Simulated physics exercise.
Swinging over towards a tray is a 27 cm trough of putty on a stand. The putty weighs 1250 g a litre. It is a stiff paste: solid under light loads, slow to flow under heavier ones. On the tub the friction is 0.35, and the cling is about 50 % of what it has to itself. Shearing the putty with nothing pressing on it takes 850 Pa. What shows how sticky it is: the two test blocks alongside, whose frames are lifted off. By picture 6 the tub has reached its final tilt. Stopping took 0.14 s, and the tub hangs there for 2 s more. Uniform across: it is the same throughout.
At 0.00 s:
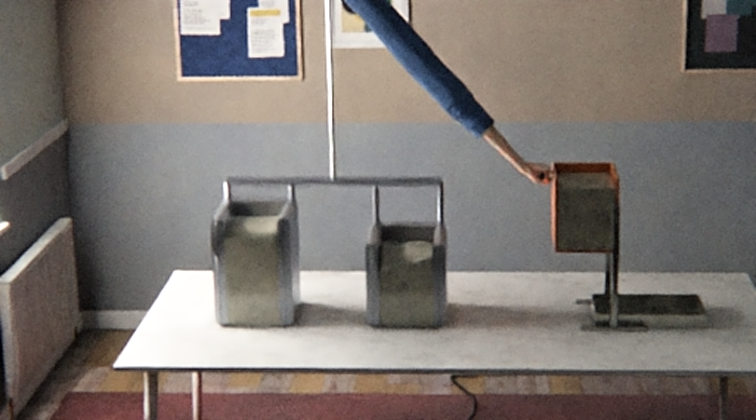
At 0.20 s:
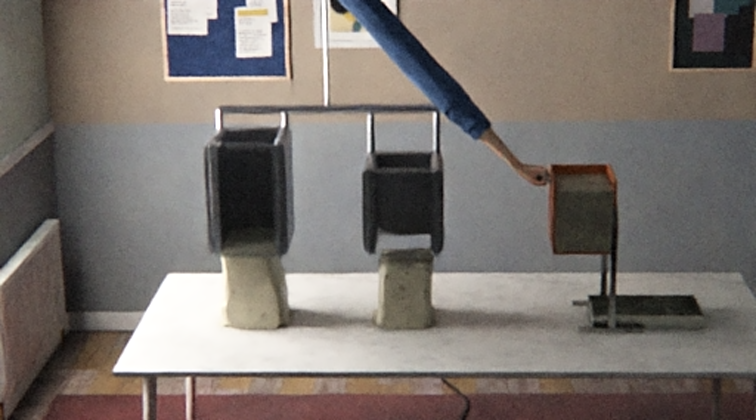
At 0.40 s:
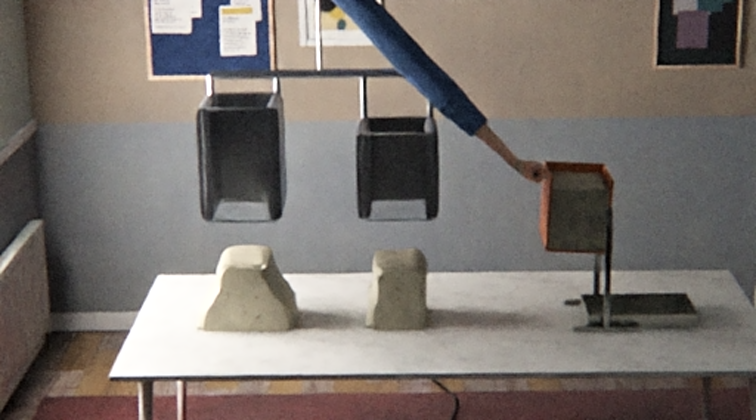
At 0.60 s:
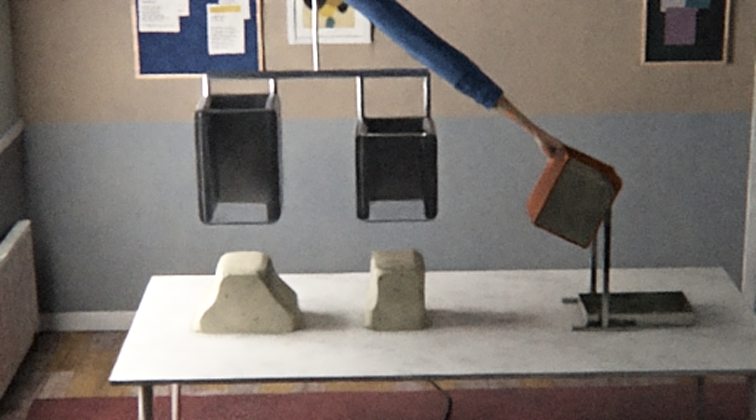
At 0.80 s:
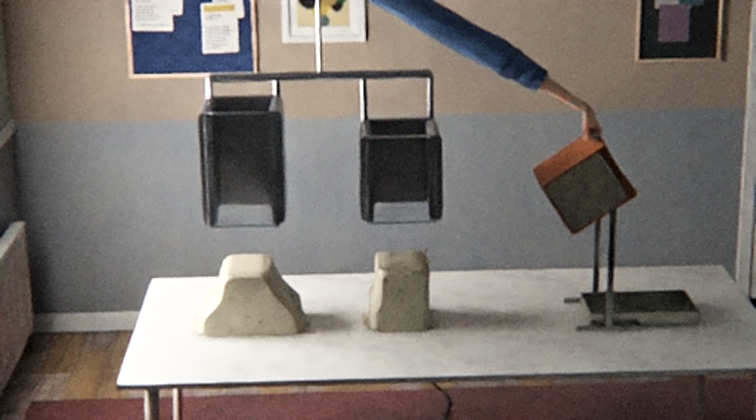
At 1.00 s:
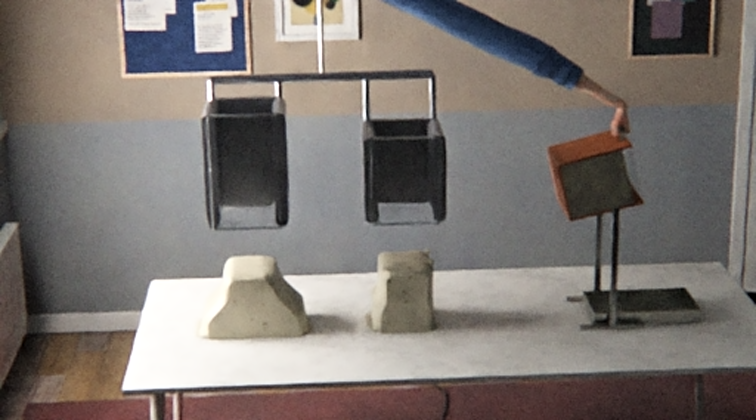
Two dark, open holders rose off a pair of pale blocks, the left one slumping wider at its base, and then a blue-sleeved arm tipped an orange tub on a stand steeply rightward.
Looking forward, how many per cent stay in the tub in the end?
About 100 %.
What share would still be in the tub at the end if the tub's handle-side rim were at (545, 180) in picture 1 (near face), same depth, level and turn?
Some 100 per cent, I reckon.
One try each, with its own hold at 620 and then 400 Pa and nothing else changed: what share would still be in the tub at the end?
Roughly 100 % followed by roughly 100 %.
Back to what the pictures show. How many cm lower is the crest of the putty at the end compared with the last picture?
Roughly 0 cm.
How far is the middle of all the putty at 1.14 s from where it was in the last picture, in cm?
Measured shift, roughly 0 cm.
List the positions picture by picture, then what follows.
In the first picture, handle-side rim at (558, 179), tilt 0 degrees; highest point of the putty at (595, 188); test blocks 36 cm, 26 cm high (left to right).
In the second picture, handle-side rim at (556, 181), tilt 0 degrees; highest point of the putty at (593, 191); test blocks 34 cm, 26 cm high (left to right).
In the third picture, handle-side rim at (553, 179), tilt 3 degrees; highest point of the putty at (558, 188); test blocks 27 cm, 25 cm high (left to right).
In the fourth picture, handle-side rim at (570, 159), tilt 27 degrees; highest point of the putty at (565, 170); test blocks 25 cm, 25 cm high (left to right).
In the fifth picture, handle-side rim at (606, 147), tilt 57 degrees; highest point of the putty at (596, 155); test blocks 25 cm, 25 cm high (left to right).
In the sixth picture, handle-side rim at (632, 148), tilt 77 degrees; highest point of the putty at (618, 153); test blocks 25 cm, 25 cm high (left to right).
By 1.14 s, the tub is at 77 degrees and holds 100 %.
By 1.31 s, the tub is at 77 degrees and holds 100 %.
By 1.48 s, the tub is at 77 degrees and holds 100 %.
By 1.65 s, the tub is at 77 degrees and holds 100 %.
By 3.00 s, at the end, the tub is at 77 degrees and holds 100 %.
